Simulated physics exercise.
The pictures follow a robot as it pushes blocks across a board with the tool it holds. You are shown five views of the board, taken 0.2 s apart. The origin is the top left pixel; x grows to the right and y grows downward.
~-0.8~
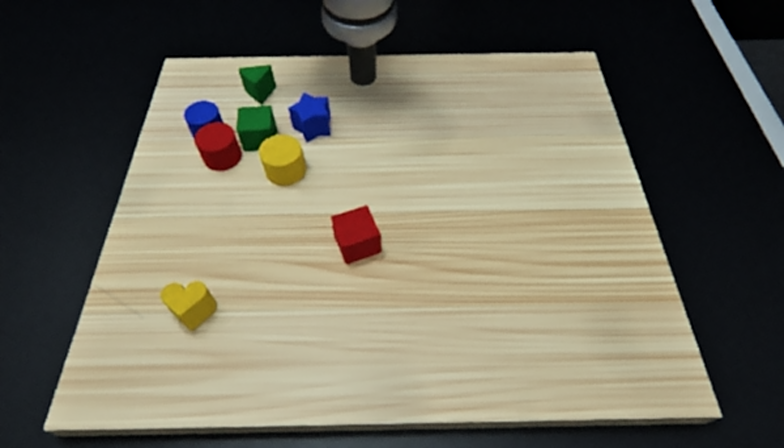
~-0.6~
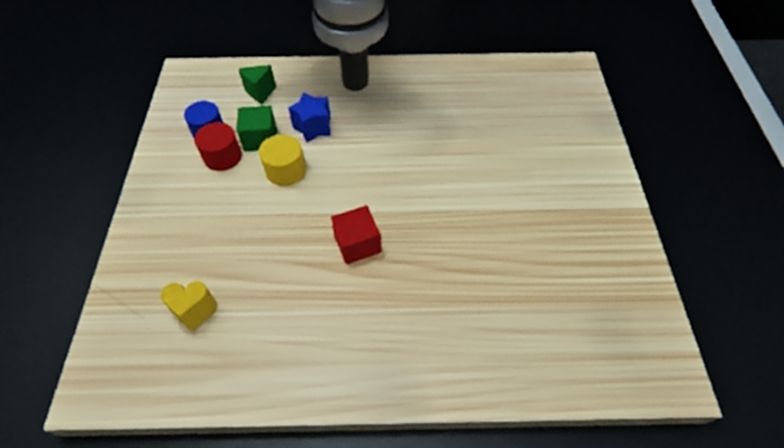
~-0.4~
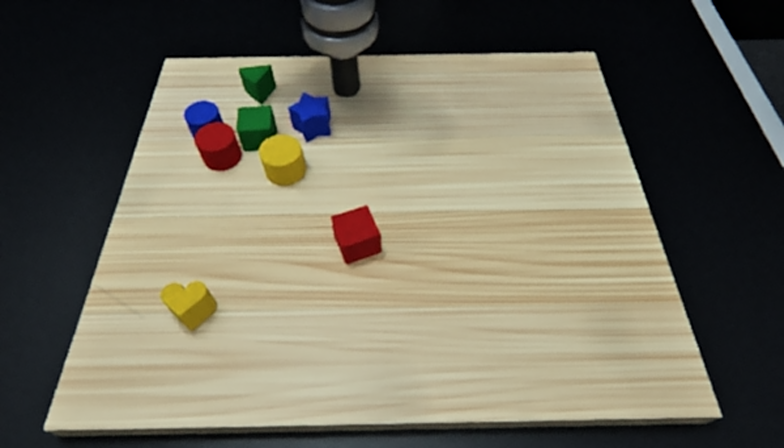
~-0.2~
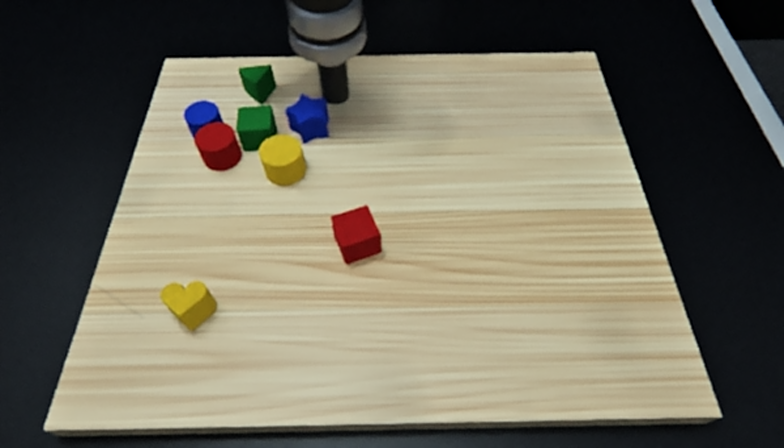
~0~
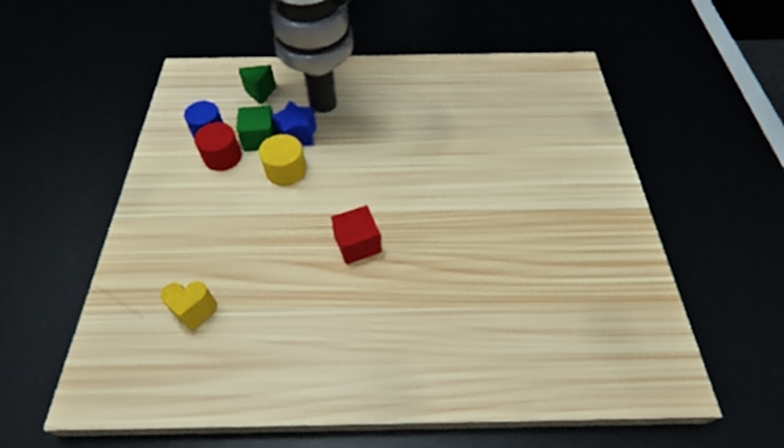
On a wooden board, a dark-tipped tool moves left and nudges the blue star slightly left.
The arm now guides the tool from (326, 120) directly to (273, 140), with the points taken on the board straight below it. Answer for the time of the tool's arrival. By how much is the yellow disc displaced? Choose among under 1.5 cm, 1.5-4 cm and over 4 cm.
Ends 1.5 to 4 cm away.
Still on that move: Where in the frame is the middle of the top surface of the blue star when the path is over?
Located at (251, 139).
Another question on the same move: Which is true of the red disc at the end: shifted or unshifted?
That block slides.
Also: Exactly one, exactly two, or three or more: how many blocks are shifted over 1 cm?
My guess is at least three.
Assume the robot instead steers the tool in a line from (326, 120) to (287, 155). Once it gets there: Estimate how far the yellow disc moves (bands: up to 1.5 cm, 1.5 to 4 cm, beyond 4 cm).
It travels more than 4 cm.
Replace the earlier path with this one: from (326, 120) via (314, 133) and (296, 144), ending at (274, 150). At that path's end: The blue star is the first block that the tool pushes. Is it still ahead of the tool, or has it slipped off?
Still in front.
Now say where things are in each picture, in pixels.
In the first picture, tip of the tool (363, 77), middles of tops, red disc (214, 136), green square (254, 117), yellow disc (280, 149), blue star (310, 106).
In the second picture, tool (356, 82), nothing pushed.
In the third picture, tool (347, 88), nothing pushed.
In the fourth picture, tool (336, 96), blue star (307, 107).
In the fifth picture, tool (323, 104), red disc (214, 136), green square (254, 117), yellow disc (280, 149), blue star (293, 115).
The first path, step by step. Halfway along, tool (296, 114); red disc (199, 141); green square (237, 124); yellow disc (275, 155); blue star (276, 126), turned 15° clockwise.
At the end, tool (269, 125); red disc (171, 150); green square (211, 139); yellow disc (262, 168); blue star (251, 139).
